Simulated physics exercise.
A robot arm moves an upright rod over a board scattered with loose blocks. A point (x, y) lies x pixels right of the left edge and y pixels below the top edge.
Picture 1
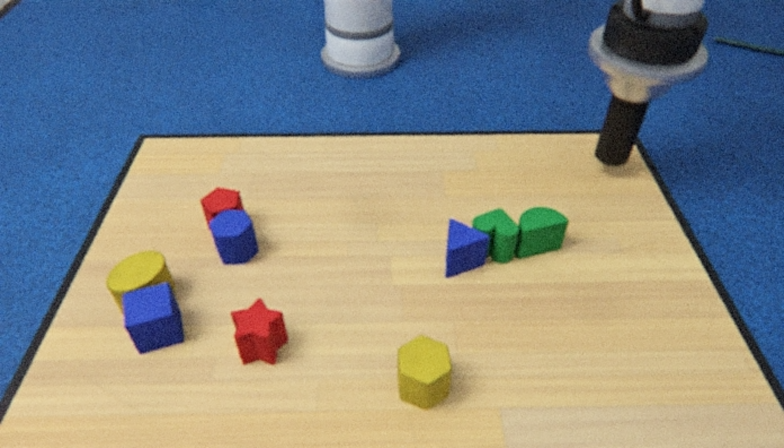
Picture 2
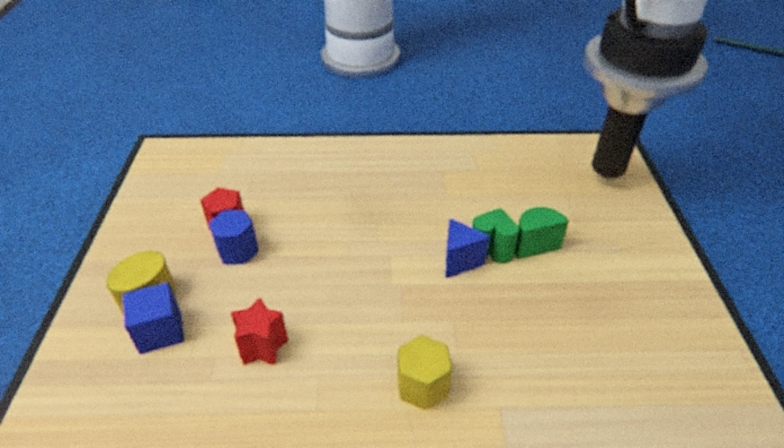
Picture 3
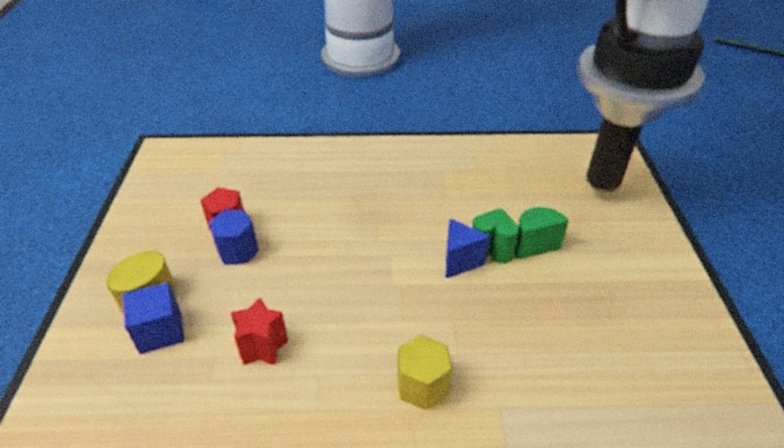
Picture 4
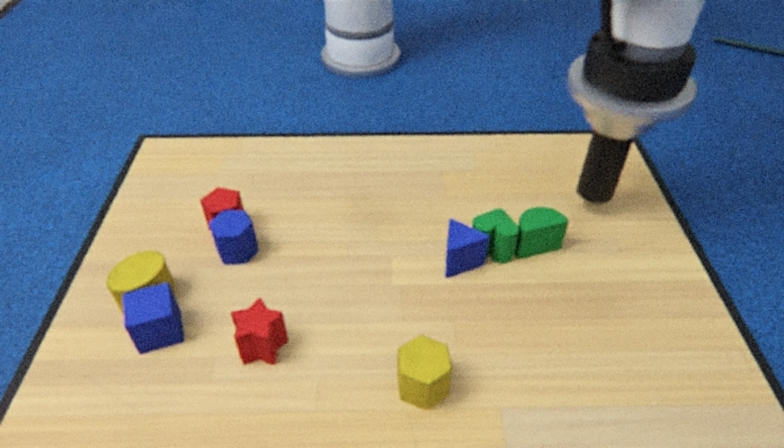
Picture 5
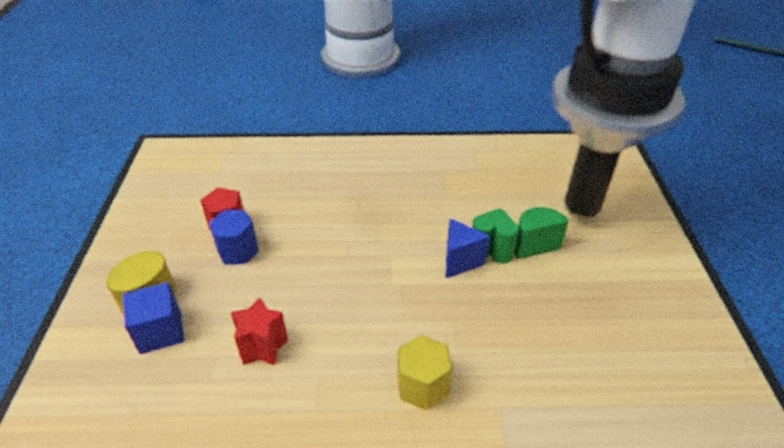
A robot arm holding a dark upright rod reaches over the far right corner of a pale wooden board on blue carpet, seen from a raised, fixed viewpoint. Red, blue and yellow blocks sit at left, a yellow hexagonal one near the front, and a blue triangle beside two green blocks right of centre. The rod moves steadily nearer, then drifts left toward the green blocks, which stay still.
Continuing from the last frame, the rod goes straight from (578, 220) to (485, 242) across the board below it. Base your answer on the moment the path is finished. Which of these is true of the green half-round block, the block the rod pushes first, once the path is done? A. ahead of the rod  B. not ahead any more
B
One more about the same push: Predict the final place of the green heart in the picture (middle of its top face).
I think it will end close to (469, 239).
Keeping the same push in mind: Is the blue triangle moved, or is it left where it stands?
Put simply, it goes somewhere else.
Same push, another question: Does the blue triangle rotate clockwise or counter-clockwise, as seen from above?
It ends up turned clockwise.
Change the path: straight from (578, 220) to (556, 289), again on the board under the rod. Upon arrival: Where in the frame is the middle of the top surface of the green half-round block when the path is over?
Pixel (523, 244).
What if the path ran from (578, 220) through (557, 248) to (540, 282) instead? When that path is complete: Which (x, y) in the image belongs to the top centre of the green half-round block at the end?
My estimate: (506, 250).
The first path, step by step. One third of the way, rod (551, 214); green half-round block (537, 220).
Two thirds of the way, rod (519, 221); blue triangle (458, 235); green heart (490, 227), turned 40° clockwise; green half-round block (527, 233), turned 30° anticlockwise.
At the end, rod (487, 229); blue triangle (434, 248), turned 35° clockwise; green heart (469, 239), turned 15° clockwise; green half-round block (527, 234), turned 30° anticlockwise.
